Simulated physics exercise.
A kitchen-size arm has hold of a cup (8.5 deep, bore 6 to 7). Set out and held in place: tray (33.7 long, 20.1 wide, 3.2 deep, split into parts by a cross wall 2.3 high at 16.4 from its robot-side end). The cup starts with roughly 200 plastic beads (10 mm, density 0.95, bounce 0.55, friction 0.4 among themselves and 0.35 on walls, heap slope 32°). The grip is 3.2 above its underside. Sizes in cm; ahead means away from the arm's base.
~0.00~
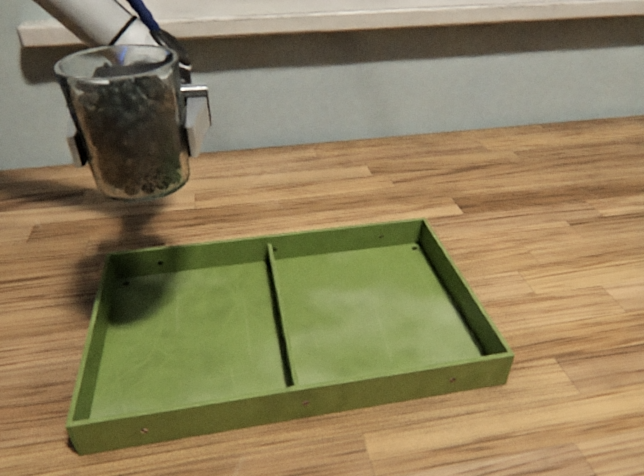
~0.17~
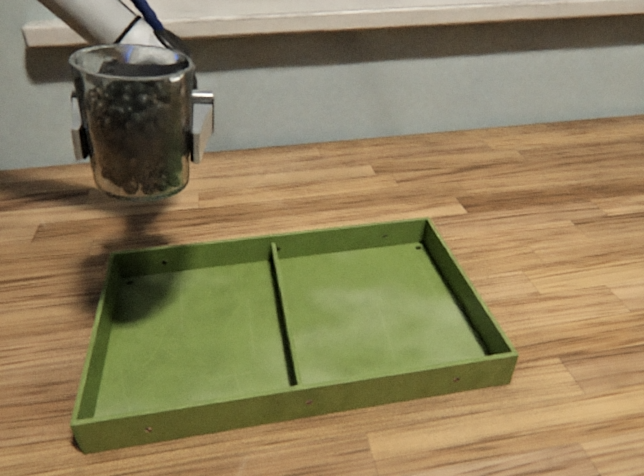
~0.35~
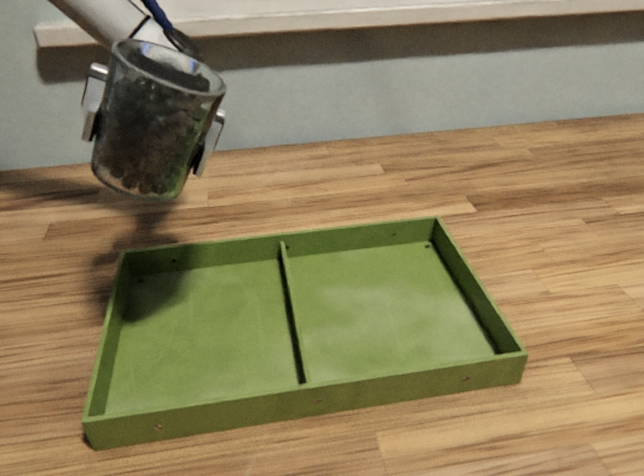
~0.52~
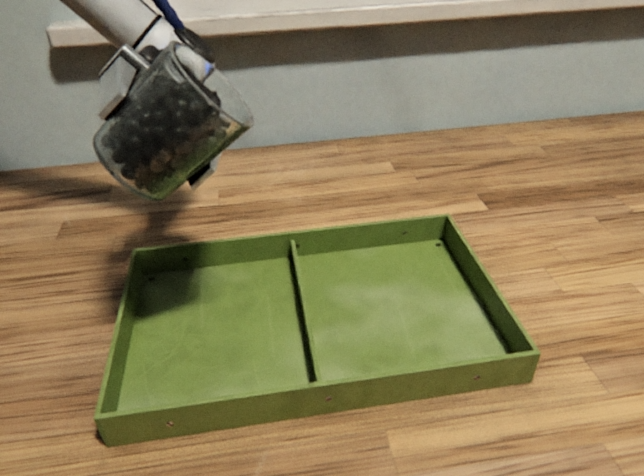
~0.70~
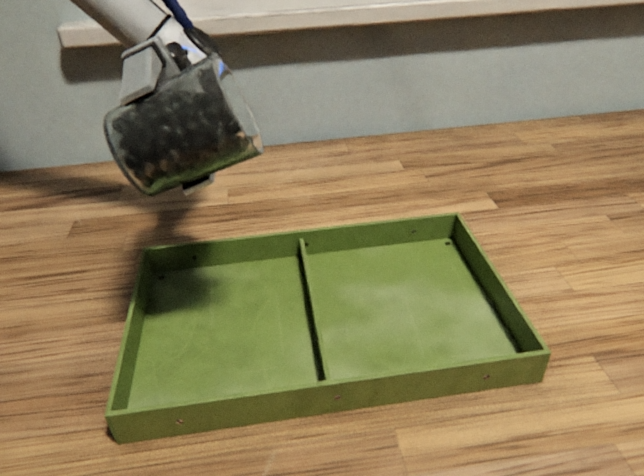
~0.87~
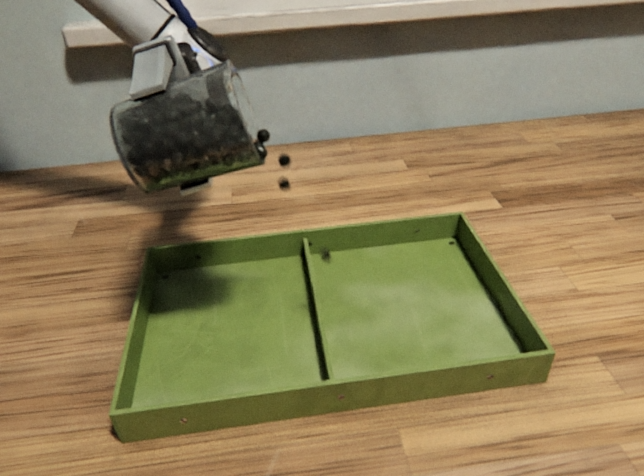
To begin with, a robot arm holds a clear cup of dark beads upright above a wooden table, near a green tray split by a divider. The arm tilts the cup steadily to the right until it lies nearly sideways, and a few beads spill from its rim.
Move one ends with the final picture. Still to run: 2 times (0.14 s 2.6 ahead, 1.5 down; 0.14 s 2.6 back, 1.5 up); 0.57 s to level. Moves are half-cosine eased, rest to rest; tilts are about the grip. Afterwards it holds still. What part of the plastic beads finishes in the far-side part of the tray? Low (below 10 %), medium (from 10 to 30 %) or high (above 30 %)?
Share in the far-side part of the tray: Medium (from 10 to 30 %).
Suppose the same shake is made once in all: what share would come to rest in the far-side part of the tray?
In that case some 10 per cent.
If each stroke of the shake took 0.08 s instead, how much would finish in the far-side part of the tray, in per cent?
Then about 30 per cent.
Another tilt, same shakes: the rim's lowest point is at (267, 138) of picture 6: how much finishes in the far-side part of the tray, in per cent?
About 0 per cent.
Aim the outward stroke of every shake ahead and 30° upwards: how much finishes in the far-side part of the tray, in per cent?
Some 35 per cent.
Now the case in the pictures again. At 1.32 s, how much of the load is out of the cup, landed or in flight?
Near 15 per cent so far.
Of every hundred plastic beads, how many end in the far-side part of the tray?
About 15 per cent.
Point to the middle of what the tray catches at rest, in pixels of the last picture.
Near (346, 306).
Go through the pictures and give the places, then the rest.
Cup middle at (133, 126), level; upper third of the load around (131, 109), from x 80 to 175, top at y 80; 200 in the cup, in the first frame.
Cup middle at (139, 126), tilted 7° forward; upper third of the load around (139, 108), from x 90 to 180, top at y 85, in the second frame.
Cup middle at (154, 126), tilted 27° forward; upper third of the load around (147, 108), from x 105 to 200, top at y 85, in the third frame.
Cup middle at (171, 128), tilted 50° forward; upper third of the load around (161, 110), from x 110 to 220, top at y 85, in the fourth frame.
Cup middle at (183, 131), tilted 70° forward; upper third of the load around (174, 117), from x 120 to 245, top at y 95, in the fifth frame.
Cup middle at (188, 132), tilted 77° forward; upper third of the load around (171, 121), from x 125 to 325, top at y 100; 197 in the cup, 3 in flight or on a rim, in the sixth frame.
After 1.32 s, tilted 77° forward, highest piece 20 above the table; 168 in the cup, 18 in the far-side part, 10 in the robot-side part, 4 in flight or on a rim.
After 1.77 s, tilted 26° forward, highest piece 24 above the table; 147 in the cup, 31 in the far-side part, 21 in the robot-side part, 1 in flight or on a rim.
After 2.20 s, level, highest piece 24 above the table; 147 in the cup, 32 in the far-side part, 21 in the robot-side part.
After 3.25 s, level, highest piece 24 above the table; 147 in the cup, 32 in the far-side part, 21 in the robot-side part.
At rest, 147 in the cup, 32 in the far-side part, 21 in the robot-side part. That is 16 % in the far-side part of the tray.
